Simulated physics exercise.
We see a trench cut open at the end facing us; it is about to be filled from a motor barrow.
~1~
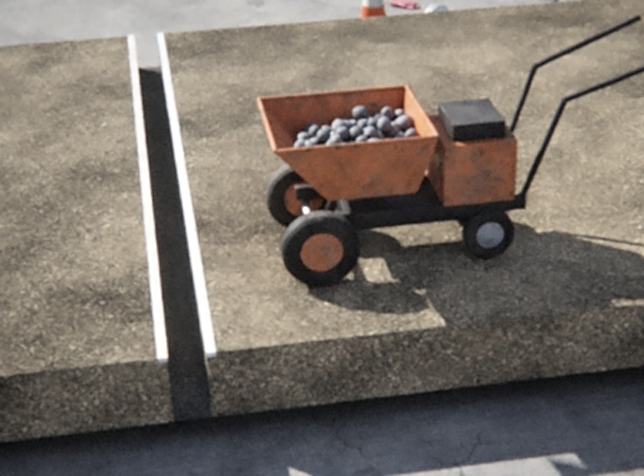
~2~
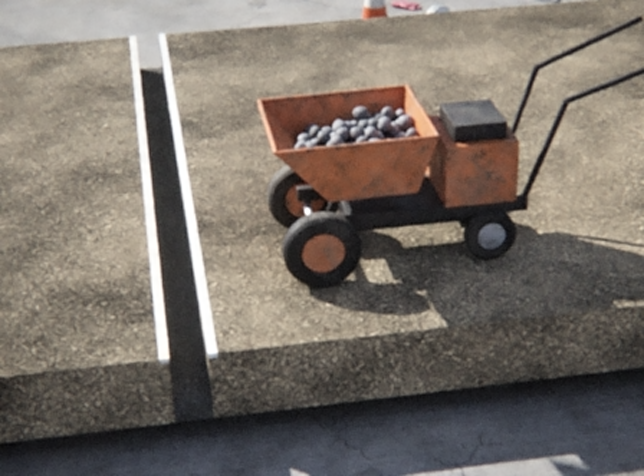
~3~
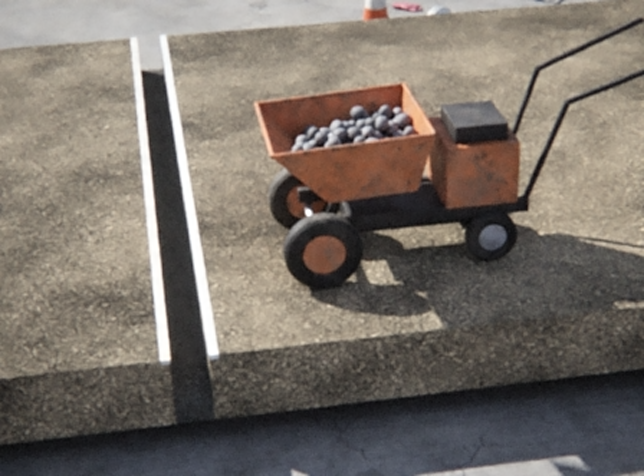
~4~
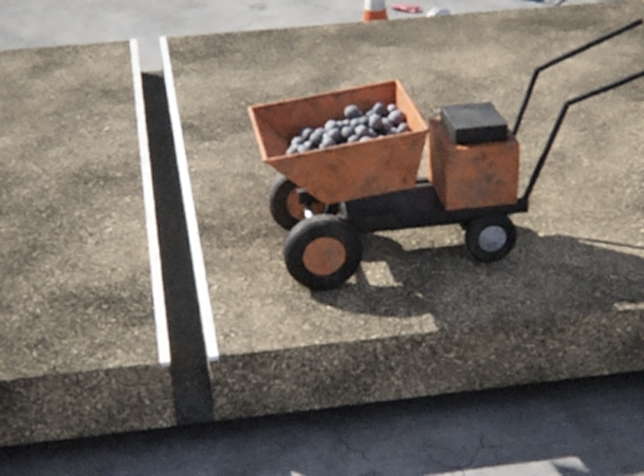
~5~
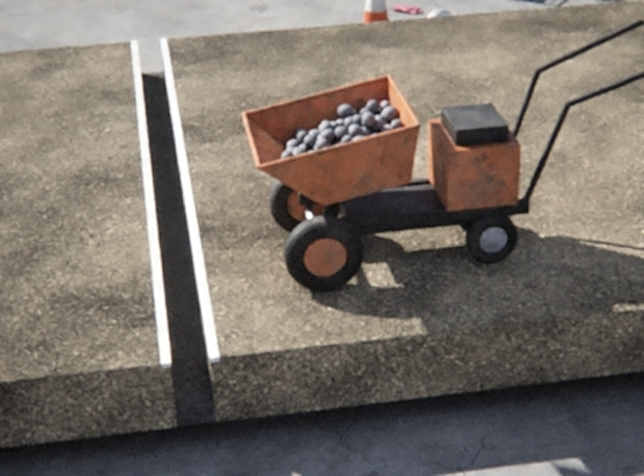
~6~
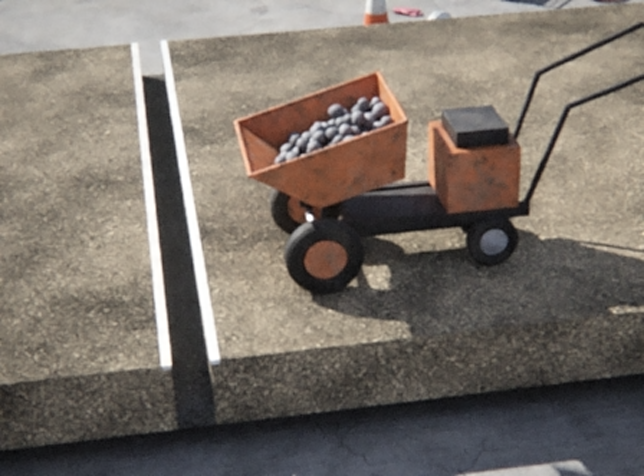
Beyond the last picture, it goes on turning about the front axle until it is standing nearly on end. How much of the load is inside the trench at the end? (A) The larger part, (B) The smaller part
A.
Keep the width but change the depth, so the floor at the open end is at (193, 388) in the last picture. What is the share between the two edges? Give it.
That would give roughly 60 percent.
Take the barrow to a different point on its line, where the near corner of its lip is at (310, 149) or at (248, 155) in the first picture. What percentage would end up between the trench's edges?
You'd see around 60 per cent the first time and around 30 per cent the second.
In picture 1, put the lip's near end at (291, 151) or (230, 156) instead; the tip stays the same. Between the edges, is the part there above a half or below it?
Respectively: The bigger portion, a smaller portion.
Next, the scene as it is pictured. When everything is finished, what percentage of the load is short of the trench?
0 %.
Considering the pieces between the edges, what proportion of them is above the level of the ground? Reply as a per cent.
The answer is close to 15 per cent.
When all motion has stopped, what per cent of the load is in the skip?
It comes to 0 per cent or so.
Soon after the last picture, skip tipped steeply; all in the skip.
A little later, skip tipped right over; most in the skip; a small part in or heaped over the trench; a stray few beyond it; a stray few falling.
Later still, skip tipped right over; a small part in the skip; about two thirds in or heaped over the trench; about a quarter beyond it.
By the end, skip tipped right over; a stray few short of the trench; most in or heaped over the trench; about a quarter beyond it.
